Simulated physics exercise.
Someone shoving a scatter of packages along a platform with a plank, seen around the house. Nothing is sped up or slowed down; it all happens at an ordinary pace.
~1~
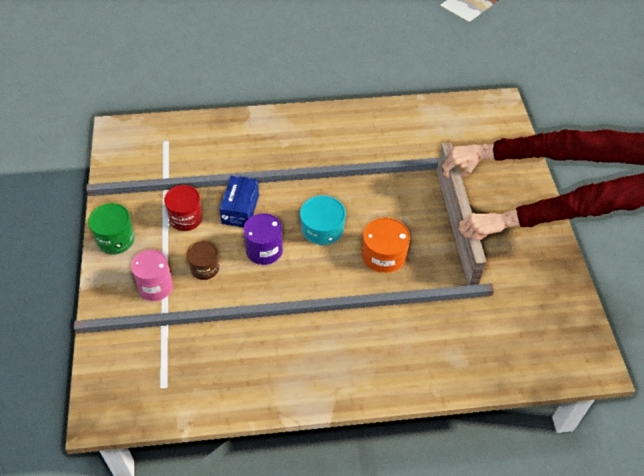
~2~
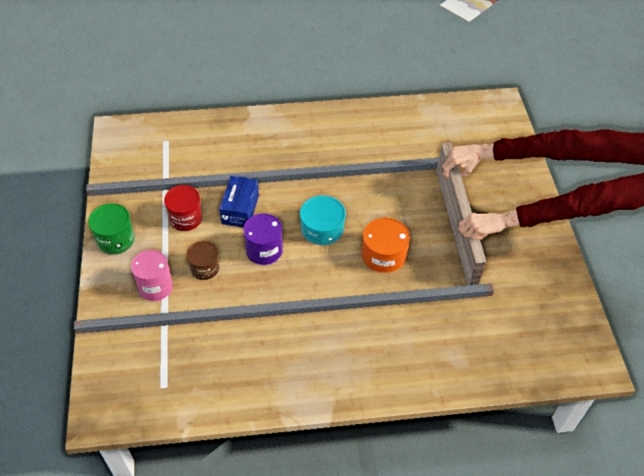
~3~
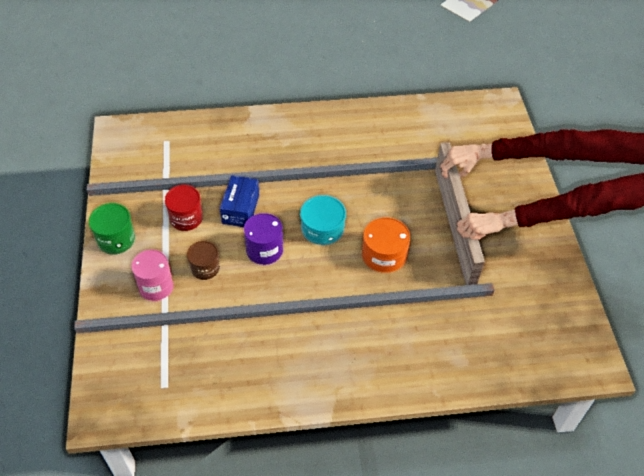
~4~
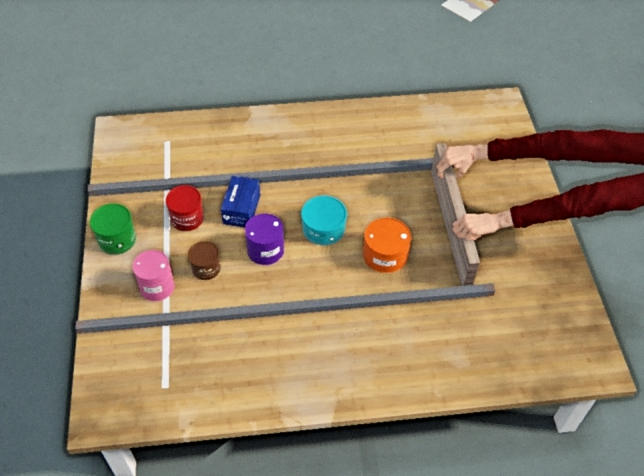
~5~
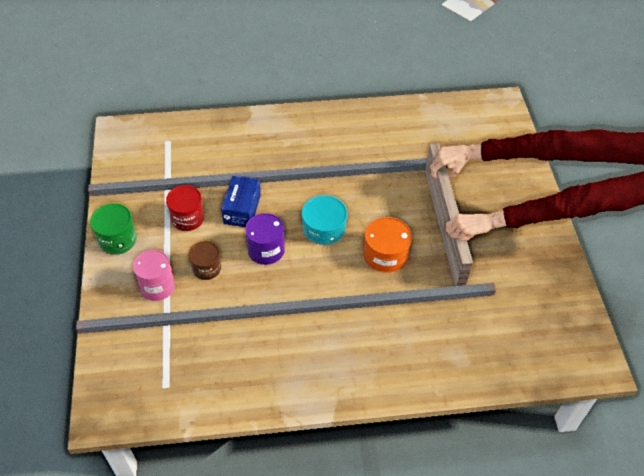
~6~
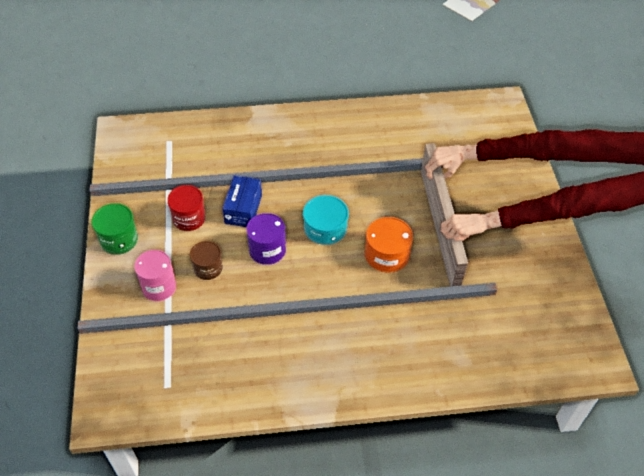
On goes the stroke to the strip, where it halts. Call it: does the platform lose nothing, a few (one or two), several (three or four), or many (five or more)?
It loses a few, one or two.
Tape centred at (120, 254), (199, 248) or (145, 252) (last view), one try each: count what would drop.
Tallies in the order given: 5, 0, 3.
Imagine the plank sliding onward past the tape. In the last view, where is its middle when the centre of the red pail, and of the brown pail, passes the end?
(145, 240) and (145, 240), more or less.
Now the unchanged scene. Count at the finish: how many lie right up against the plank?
The count comes out at 3.
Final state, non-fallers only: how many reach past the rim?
The number would be 0.
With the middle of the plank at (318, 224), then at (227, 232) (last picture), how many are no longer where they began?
One spot: 3. Other spot: 7.
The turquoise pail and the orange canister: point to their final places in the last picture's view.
Close to (144, 226); the other close to (143, 267).
A little later, none off yet; green pail at rest near (116, 229); pink canister at rest near (156, 276); red pail at rest near (187, 209).
Next, none off yet; green pail at rest near (116, 229); pink canister shifted about its own width near (124, 285); red pail shifted about its own width near (154, 213).
When it is over, the number that fall off is one or two; down, pink canister and green pail.
